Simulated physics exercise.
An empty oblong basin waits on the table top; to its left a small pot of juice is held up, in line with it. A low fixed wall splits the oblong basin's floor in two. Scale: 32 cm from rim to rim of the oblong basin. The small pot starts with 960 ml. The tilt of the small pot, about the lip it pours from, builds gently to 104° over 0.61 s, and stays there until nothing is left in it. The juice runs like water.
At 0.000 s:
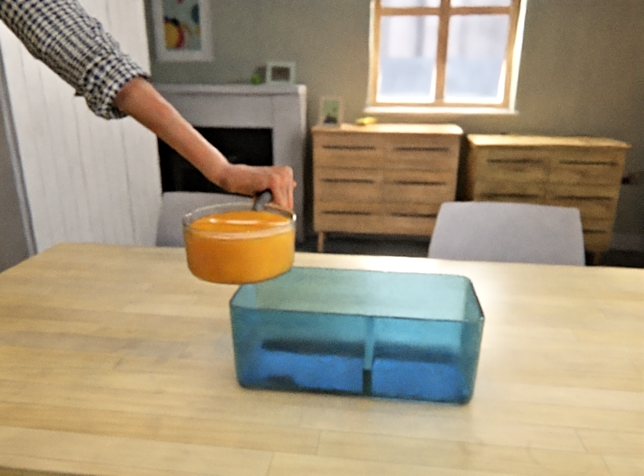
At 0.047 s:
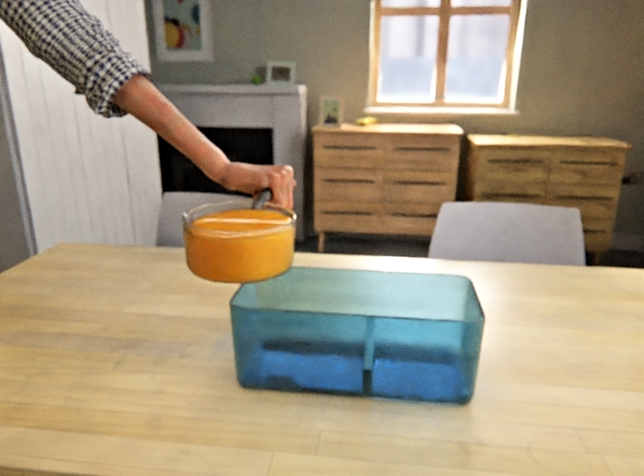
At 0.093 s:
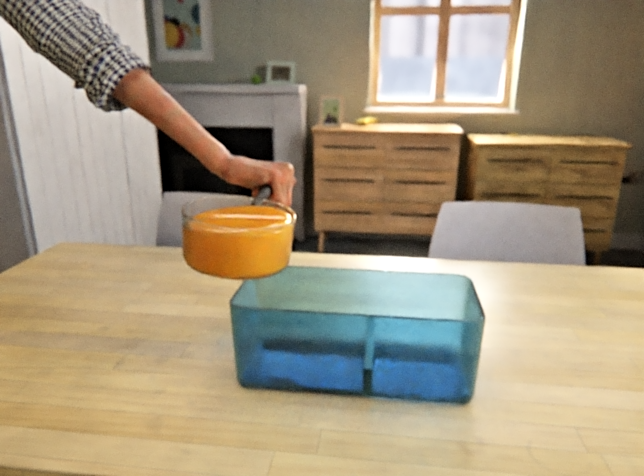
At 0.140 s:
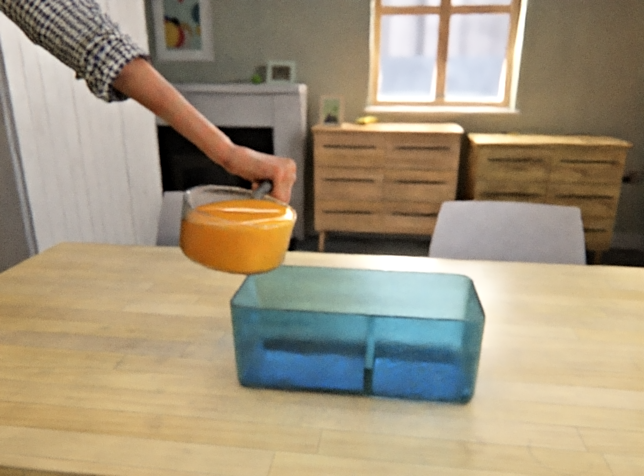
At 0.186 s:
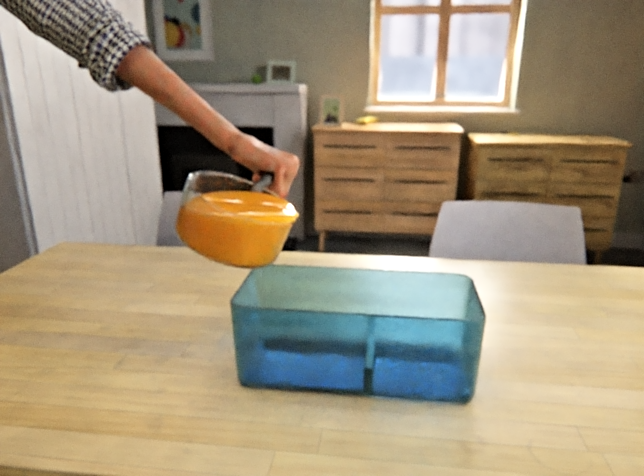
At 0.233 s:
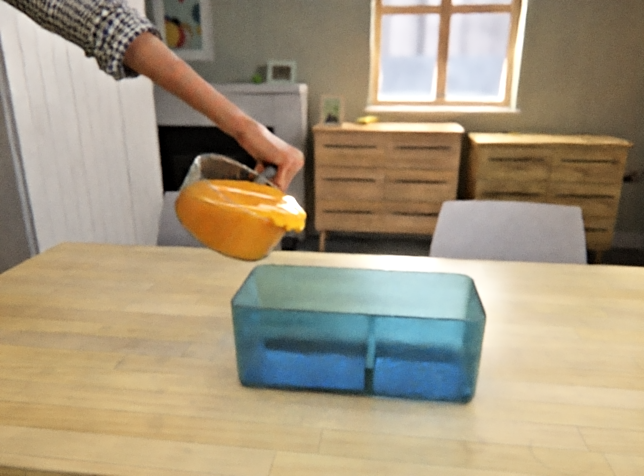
The clip opens with a hand holding a small clear pot of orange juice above the left end of a blue, see-through oblong basin on a wooden table. The hand tips the pot gently to the right, then more steeply, and juice starts to slip over the lip.
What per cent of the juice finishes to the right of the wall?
Roughly 48 per cent is past the wall.
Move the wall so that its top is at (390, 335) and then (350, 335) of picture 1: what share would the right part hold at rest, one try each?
In turn about 30 and 70 per cent.
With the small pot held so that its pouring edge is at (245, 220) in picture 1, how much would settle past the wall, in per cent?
Then about 20 per cent.
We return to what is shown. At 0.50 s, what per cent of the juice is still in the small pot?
About 34 per cent.
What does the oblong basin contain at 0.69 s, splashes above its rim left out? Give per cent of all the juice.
Some 88 per cent.
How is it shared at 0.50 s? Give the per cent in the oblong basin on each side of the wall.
Left about 14, right about 1.
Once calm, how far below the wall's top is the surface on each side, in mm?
Some 20 mm on the left and 14 mm on the right.
By 0.50 s the tilt is 95° and 34 per cent is still to pour, 14 is left of the wall and 1 right of it.
By 0.69 s the tilt is 104° and 3 per cent is still to pour, 18 is left of the wall and 69 right of it.
By 0.89 s the tilt is 104° and 0 per cent is still to pour, 31 is left of the wall and 47 right of it.
By 1.11 s the tilt is 104° and 0 per cent is still to pour, 44 is left of the wall and 51 right of it.
At rest 48 per cent lies left of the wall, 48 right of it and 5 outside.
